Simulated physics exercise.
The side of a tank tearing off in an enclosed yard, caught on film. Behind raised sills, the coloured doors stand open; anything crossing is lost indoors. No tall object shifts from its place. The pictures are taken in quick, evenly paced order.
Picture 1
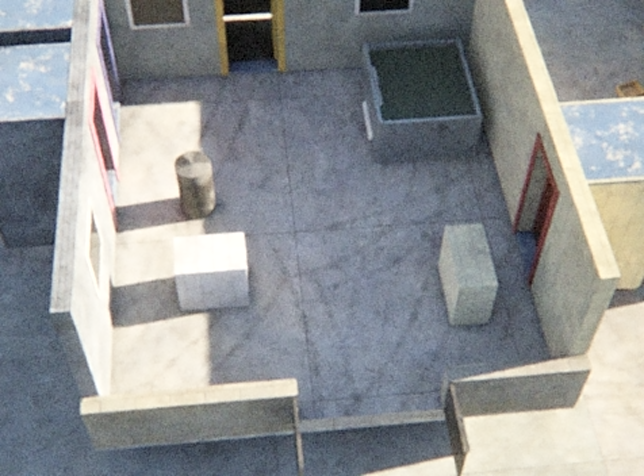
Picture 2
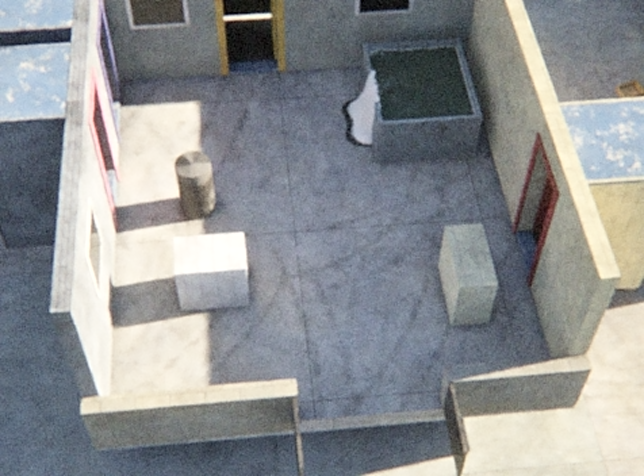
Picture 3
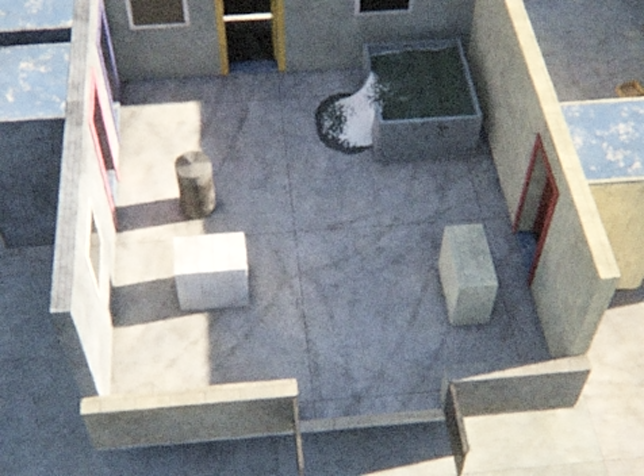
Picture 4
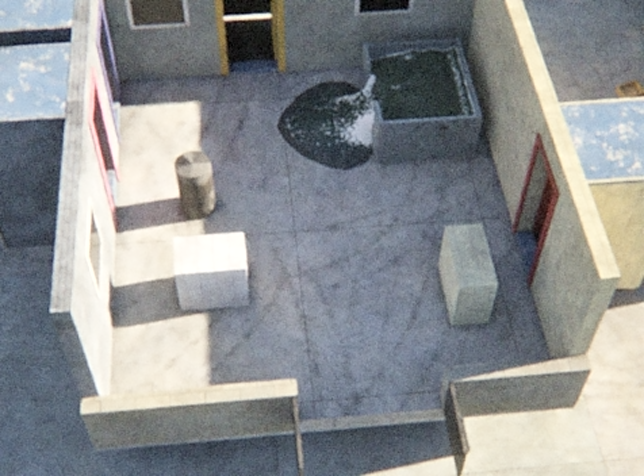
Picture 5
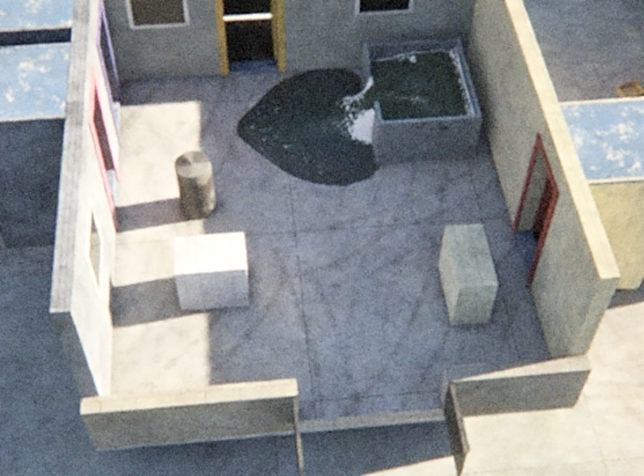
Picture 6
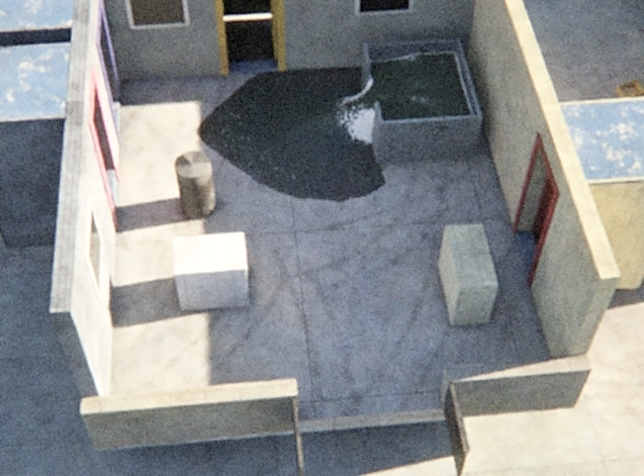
Water bursts from the tank's left side and spreads leftward across the walled yard floor.
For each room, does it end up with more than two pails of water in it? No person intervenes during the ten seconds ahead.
Room by room: The red door: No; the pink door: No; the blue door: Yes; the yellow door: Yes.
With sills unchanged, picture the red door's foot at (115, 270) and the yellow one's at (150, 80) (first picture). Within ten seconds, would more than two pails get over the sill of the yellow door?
As I see it, the yellow door comes in higher.
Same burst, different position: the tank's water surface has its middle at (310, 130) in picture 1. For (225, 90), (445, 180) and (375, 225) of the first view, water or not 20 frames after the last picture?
As listed: Awash, clear, no water.
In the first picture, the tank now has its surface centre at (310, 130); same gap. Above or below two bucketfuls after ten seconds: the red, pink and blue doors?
My reading: Red door keeps below it; pink door goes over; blue door lets more in.
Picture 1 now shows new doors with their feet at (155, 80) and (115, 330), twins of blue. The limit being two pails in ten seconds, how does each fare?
Result, in order - first ends up higher; second ends up lower.
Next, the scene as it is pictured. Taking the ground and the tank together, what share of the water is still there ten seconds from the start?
My figure: Some 86 per cent.
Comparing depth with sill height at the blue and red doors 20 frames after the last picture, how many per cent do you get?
I'd say around 180 and 0 in a hundred.
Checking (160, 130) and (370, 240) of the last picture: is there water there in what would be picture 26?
Soaked, not wet.
A moment on, water covers 35 % of the floor; the red door not reached, the pink door wet at the sill, nothing in, the blue door under two buckets in, the yellow door under two buckets in.
Next, water covers 45 % of the floor; the red door not reached, the pink door wet at the sill, nothing in, the blue door over two buckets in, the yellow door over two buckets in.
Then, water covers 50 % of the floor; the red door not reached, the pink door wet at the sill, nothing in, the blue door far over two buckets in, the yellow door over two buckets in.
Later, water covers 70 % of the floor; the red door not reached, the pink door wet at the sill, nothing in, the blue door far over two buckets in, the yellow door over two buckets in.
In the end, water covers 95 % of the floor; the red door wet at the sill, nothing in, the pink door wet at the sill, nothing in, the blue door far over two buckets in, the yellow door far over two buckets in.
